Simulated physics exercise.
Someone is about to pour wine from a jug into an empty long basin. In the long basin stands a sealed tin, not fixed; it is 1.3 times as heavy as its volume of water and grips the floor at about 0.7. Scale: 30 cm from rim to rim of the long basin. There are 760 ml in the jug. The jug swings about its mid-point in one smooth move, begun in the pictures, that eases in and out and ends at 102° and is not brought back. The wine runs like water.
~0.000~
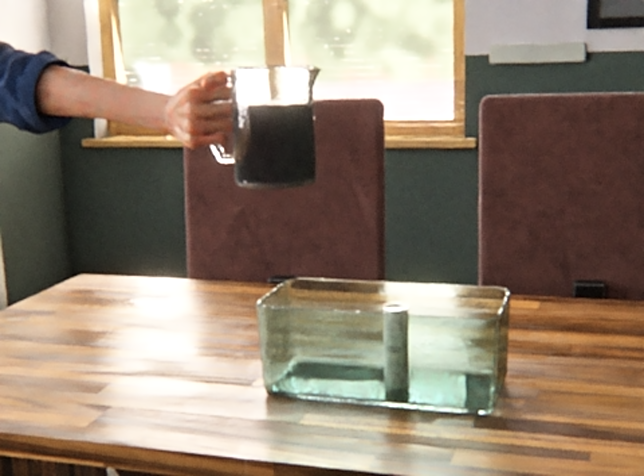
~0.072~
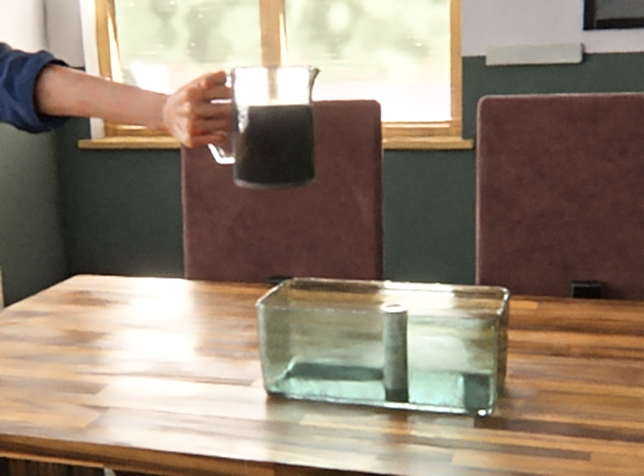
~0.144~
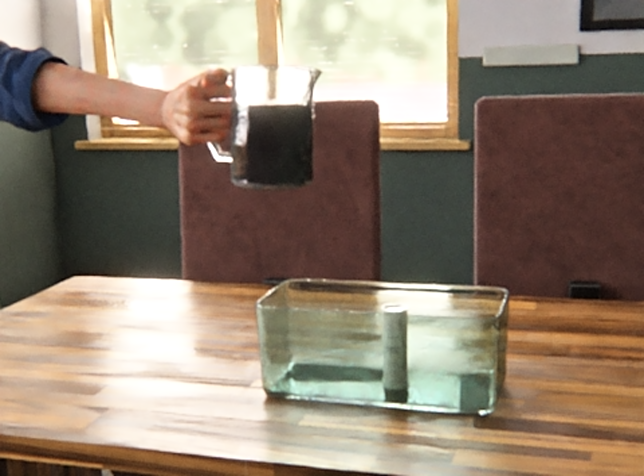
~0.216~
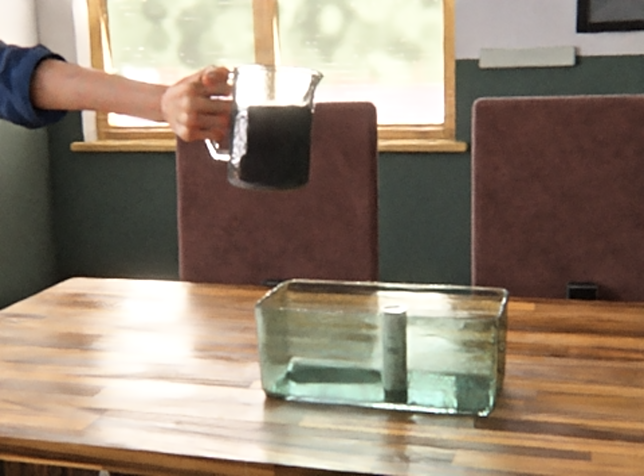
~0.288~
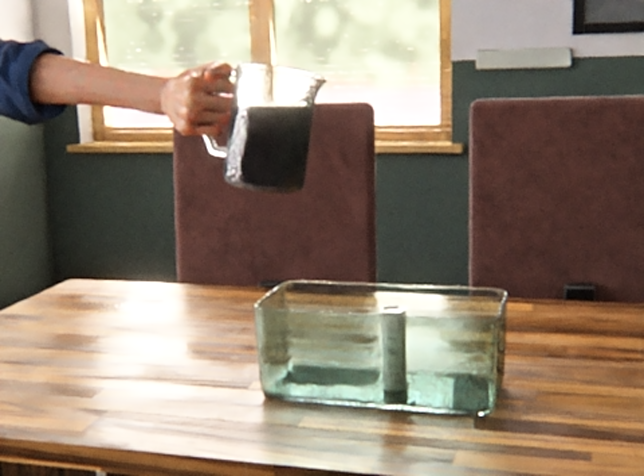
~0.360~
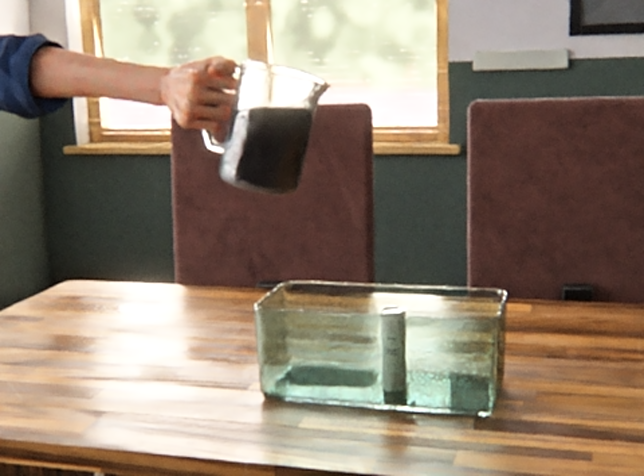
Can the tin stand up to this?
It stays up.
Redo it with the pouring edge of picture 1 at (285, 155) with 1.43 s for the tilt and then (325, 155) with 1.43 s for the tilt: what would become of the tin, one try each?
First it stays up; then it goes over.
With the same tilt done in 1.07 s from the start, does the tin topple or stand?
Then it stays up.
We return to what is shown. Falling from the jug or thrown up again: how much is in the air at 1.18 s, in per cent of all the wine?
Near 28 in a hundred.
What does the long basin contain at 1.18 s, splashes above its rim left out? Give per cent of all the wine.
Near 22 in a hundred.
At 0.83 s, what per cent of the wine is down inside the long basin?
About 0 per cent.
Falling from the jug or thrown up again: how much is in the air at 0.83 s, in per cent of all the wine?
Near 5 in a hundred.
By 0.83 s the tilt is 64° and 95 per cent is still to pour; the tin stands where it began.
By 1.18 s the tilt is 94° and 50 per cent is still to pour; the tin stands where it began.
By 1.54 s the tilt is 102° and 9 per cent is still to pour; the tin stands where it began.
By 1.93 s the tilt is 102° and 1 per cent is still to pour; the tin stands where it began.
At rest the tin stands where it began.
